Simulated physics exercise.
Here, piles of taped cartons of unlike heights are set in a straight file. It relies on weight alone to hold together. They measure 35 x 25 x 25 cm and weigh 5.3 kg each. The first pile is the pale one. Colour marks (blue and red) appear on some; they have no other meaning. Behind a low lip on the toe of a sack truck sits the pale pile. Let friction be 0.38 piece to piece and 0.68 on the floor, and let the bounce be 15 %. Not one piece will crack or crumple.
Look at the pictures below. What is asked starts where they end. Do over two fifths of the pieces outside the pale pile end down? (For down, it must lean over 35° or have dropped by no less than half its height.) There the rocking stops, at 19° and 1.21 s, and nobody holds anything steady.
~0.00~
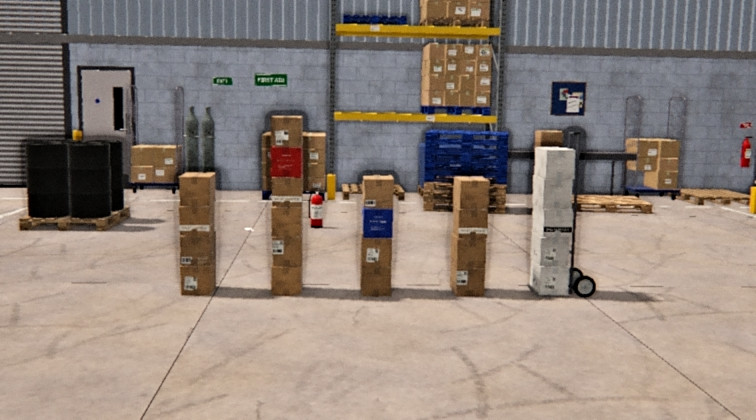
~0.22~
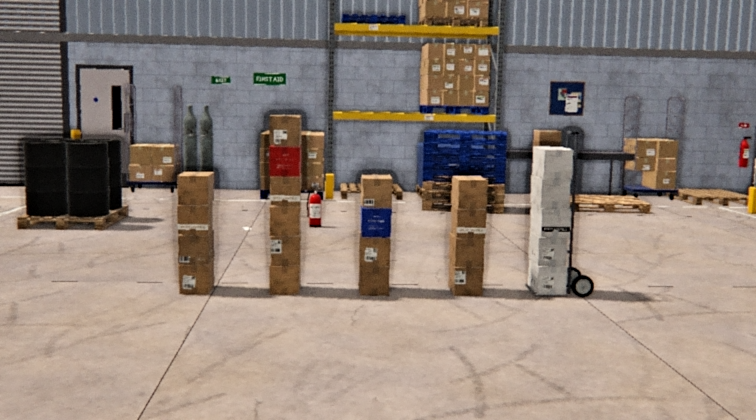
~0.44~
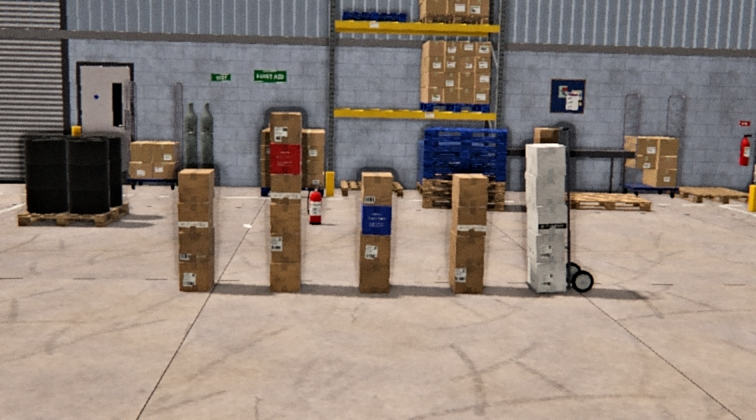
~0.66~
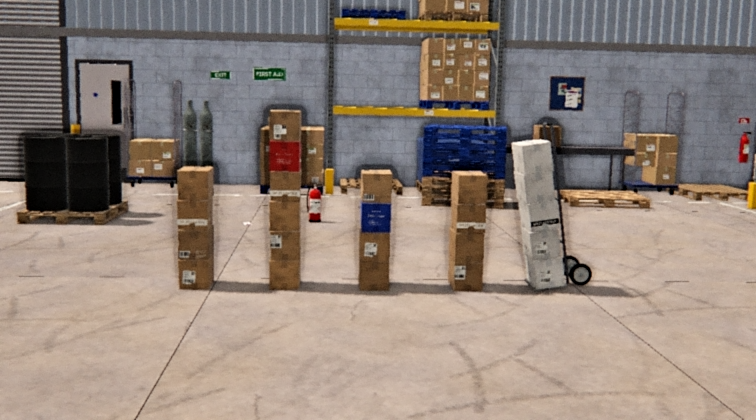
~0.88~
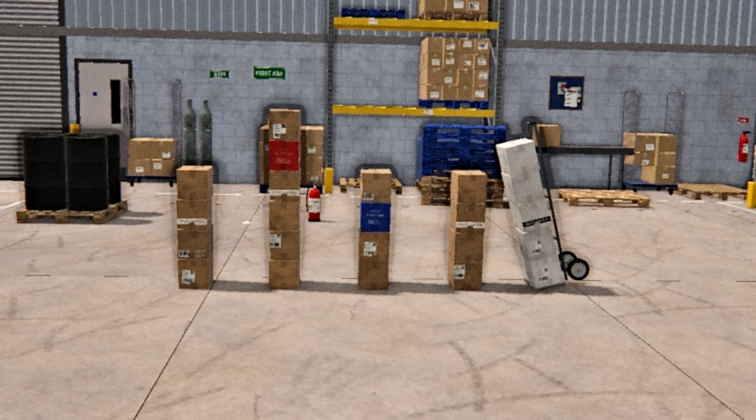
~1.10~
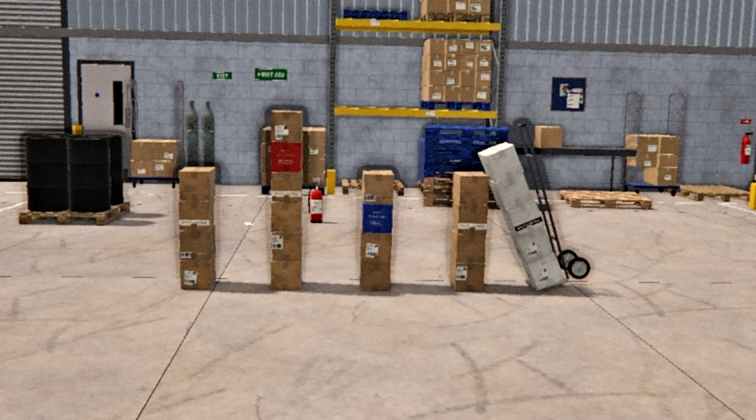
Greater than two fifths.
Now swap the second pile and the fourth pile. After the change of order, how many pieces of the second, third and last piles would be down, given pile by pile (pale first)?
Count of fallen pieces - second: 6; third: 4; last: 4.
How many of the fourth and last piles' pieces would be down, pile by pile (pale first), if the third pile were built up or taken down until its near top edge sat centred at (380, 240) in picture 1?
Counts down - fourth: 0; last: 0.
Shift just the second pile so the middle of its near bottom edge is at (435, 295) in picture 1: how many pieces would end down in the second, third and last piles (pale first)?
Pile tally - second: 3, third: 4, last: 3.
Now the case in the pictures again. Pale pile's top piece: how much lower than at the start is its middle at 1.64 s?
20 cm.
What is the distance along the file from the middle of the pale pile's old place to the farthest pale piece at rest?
120 cm.
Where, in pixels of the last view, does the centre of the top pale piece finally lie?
At about (406, 231).
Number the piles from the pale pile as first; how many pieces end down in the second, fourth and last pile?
For the second pile 4, for the fourth pile 5, for the last pile 4.
Around 1.64 s, 5 of the pale pile down; none of the 18 other cartons down, 4 disturbed.
Around 2.10 s, 5 of the pale pile down; 4 of the 18 other cartons down; blue carton tipped 16°.
Around 3.12 s, 5 of the pale pile down; 13 of the 18 other cartons down; red carton tipped 35°, 16 cm lower; blue carton tipped 15°, 19 cm lower.
Around 3.68 s, 5 of the pale pile down; 17 of the 18 other cartons down; red carton tipped 60°, 69 cm lower; blue carton tipped 20°, 21 cm lower.
Finally (4.8 s), 5 of the pale pile down; 17 of the 18 other cartons down; red carton on its side; blue carton 24 cm lower. That is 94 per cent. Seen by the last camera, middles, red carton near (91, 241), blue carton near (298, 243).
